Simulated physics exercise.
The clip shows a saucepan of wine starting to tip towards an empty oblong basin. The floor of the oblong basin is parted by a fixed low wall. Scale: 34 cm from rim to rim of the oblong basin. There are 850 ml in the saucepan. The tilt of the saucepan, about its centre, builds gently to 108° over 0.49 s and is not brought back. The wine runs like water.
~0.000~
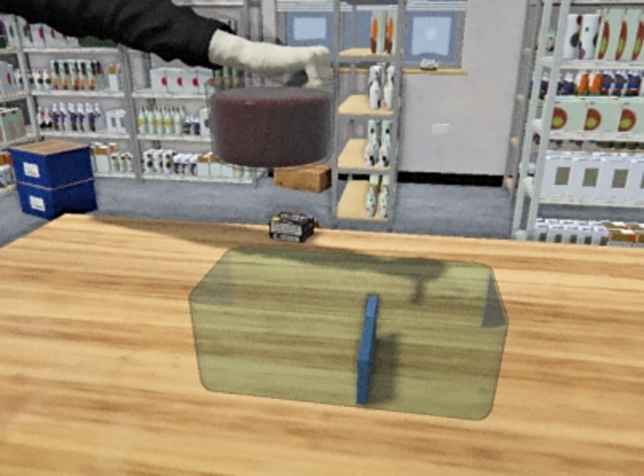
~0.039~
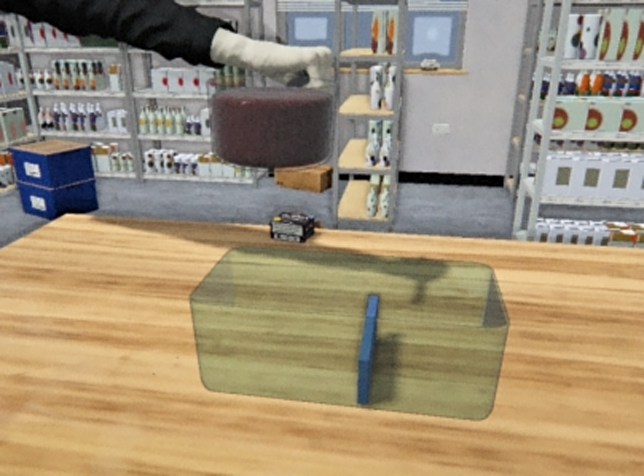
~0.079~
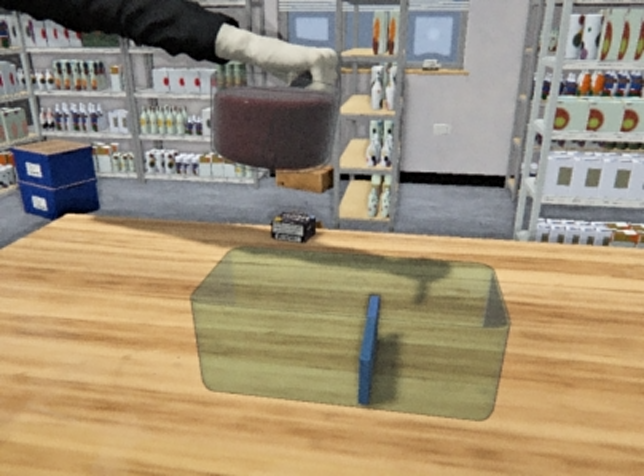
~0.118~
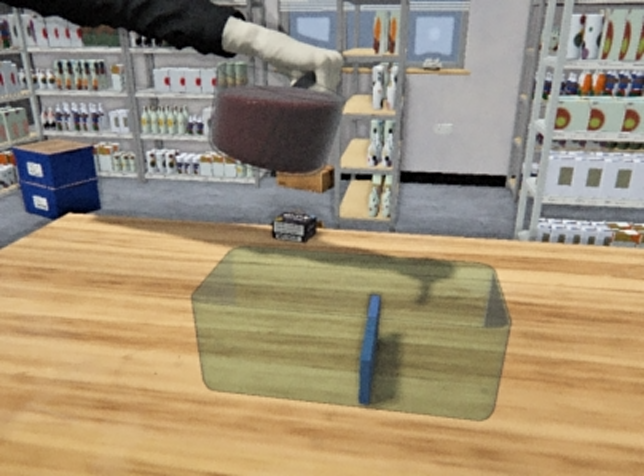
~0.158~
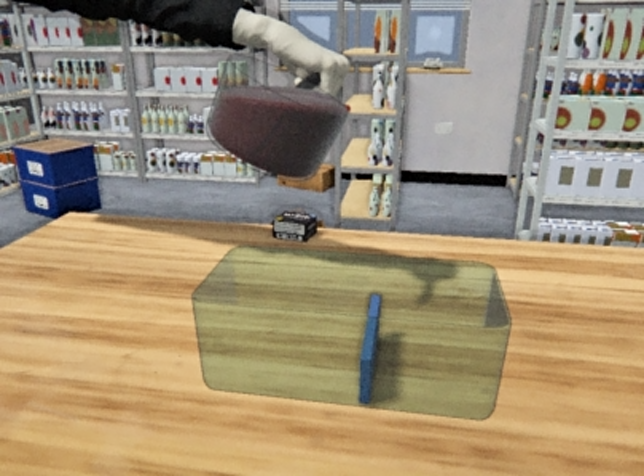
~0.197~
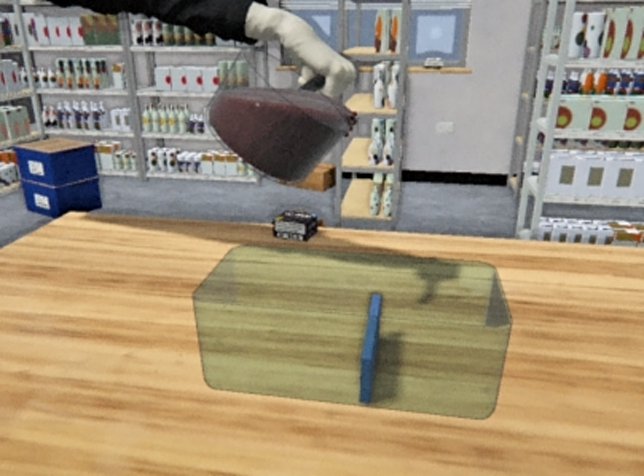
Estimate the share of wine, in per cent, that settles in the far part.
The far part has some 63 per cent.
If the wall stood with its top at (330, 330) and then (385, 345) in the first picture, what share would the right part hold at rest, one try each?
In turn about 85 and 40 per cent.
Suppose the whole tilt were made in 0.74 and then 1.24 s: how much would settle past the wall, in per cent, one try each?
First 75, then 80 per cent.
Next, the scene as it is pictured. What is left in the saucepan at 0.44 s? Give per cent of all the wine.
Near 26 in a hundred.
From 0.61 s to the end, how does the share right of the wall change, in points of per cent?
It goes down by about 4.
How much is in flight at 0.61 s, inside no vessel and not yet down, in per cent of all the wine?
Some 12 per cent.
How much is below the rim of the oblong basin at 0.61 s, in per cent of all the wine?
Some 84 per cent.
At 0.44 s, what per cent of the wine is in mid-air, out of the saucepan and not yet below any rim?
Near 54 in a hundred.
Then, 0.44 s in, the tilt is 105° and 26 per cent is still to pour, 1 is left of the wall and 19 right of it.
Then, 0.61 s in, the tilt is 108° and 5 per cent is still to pour, 16 is left of the wall and 67 right of it.
Then, 0.79 s in, the tilt is 108° and 0 per cent is still to pour, 29 is left of the wall and 63 right of it.
Then, 0.99 s in, the tilt is 108° and 0 per cent is still to pour, 33 is left of the wall and 63 right of it.
Finally, 33 per cent lies left of the wall, 63 right of it and 4 outside.
